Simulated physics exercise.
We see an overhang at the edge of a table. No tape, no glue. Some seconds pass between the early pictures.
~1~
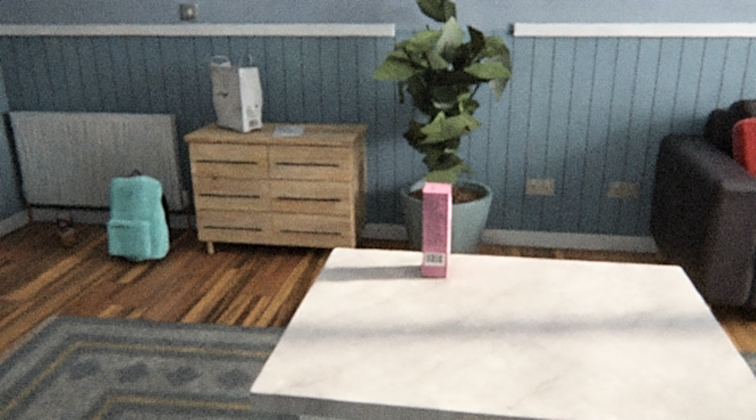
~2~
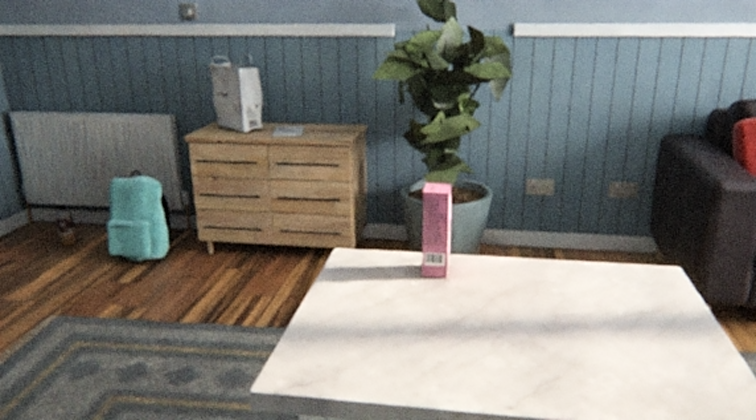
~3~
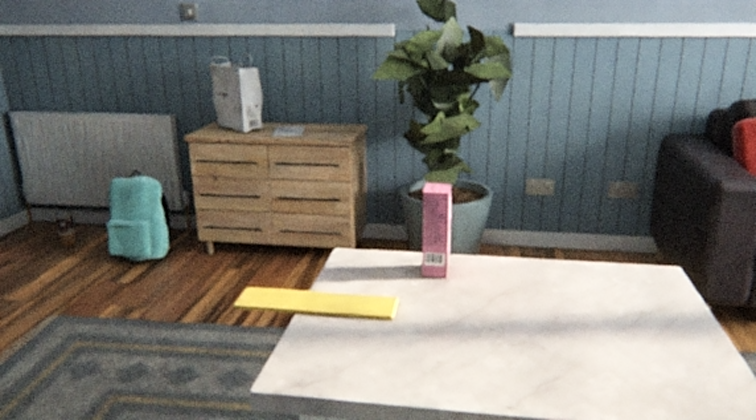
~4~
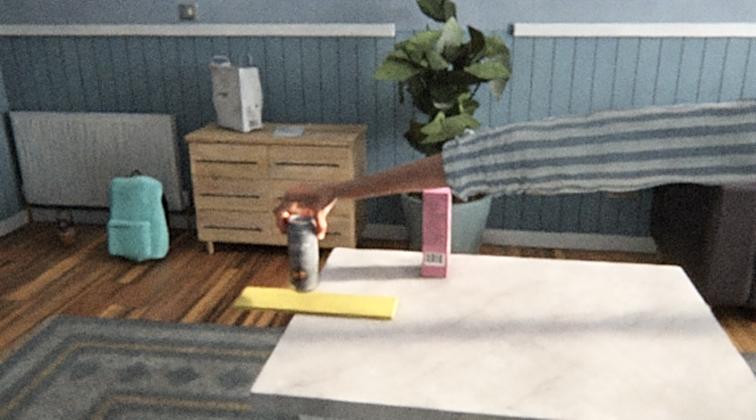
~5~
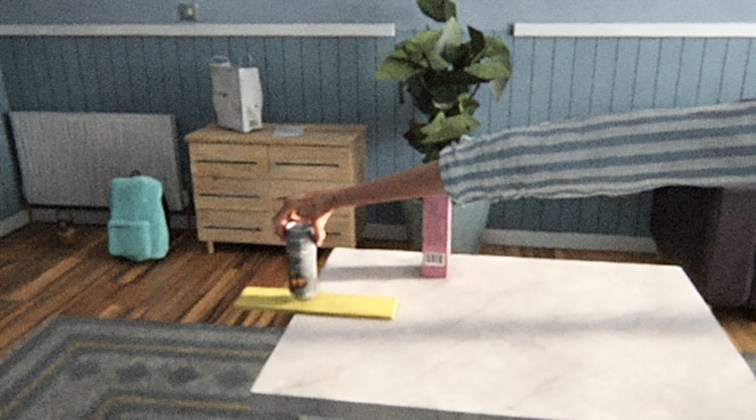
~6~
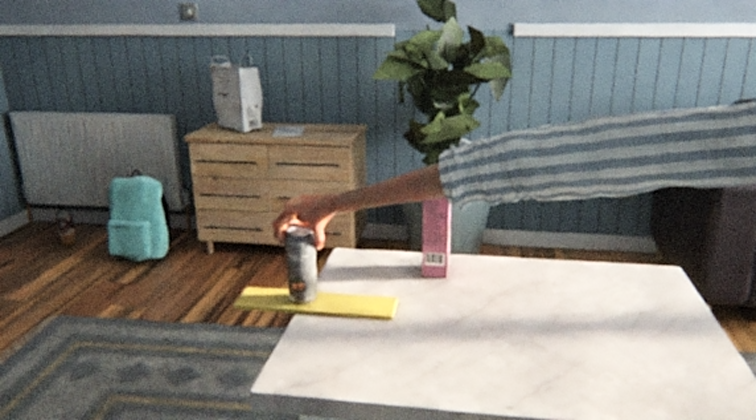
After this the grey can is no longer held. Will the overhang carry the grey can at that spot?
In the end the plank keeps its balance.
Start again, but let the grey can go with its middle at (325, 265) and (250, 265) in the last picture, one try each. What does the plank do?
First try: It holds; second try: It goes over.
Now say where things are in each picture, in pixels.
The last thing is not in view yet; pink carton (437, 230), in the first picture.
The last thing is not in view yet; pink carton (437, 230), in the second picture.
The last thing is not in view yet; pink carton (437, 230), in the third picture.
On its way; grey can (303, 255); pink carton (437, 230), in the fourth picture.
On its way; grey can (301, 262); pink carton (437, 230), in the fifth picture.
Set down, still held; grey can (302, 266); pink carton (437, 230), in the sixth picture.
Then, 0.40 s past the last view, nothing moves.
Then, 0.80 s past the last view, grey can resting near (302, 266).
Finally, all 3 still in place. Final places as the last picture's camera would see them, grey can near (302, 266). The plank stays on the table.
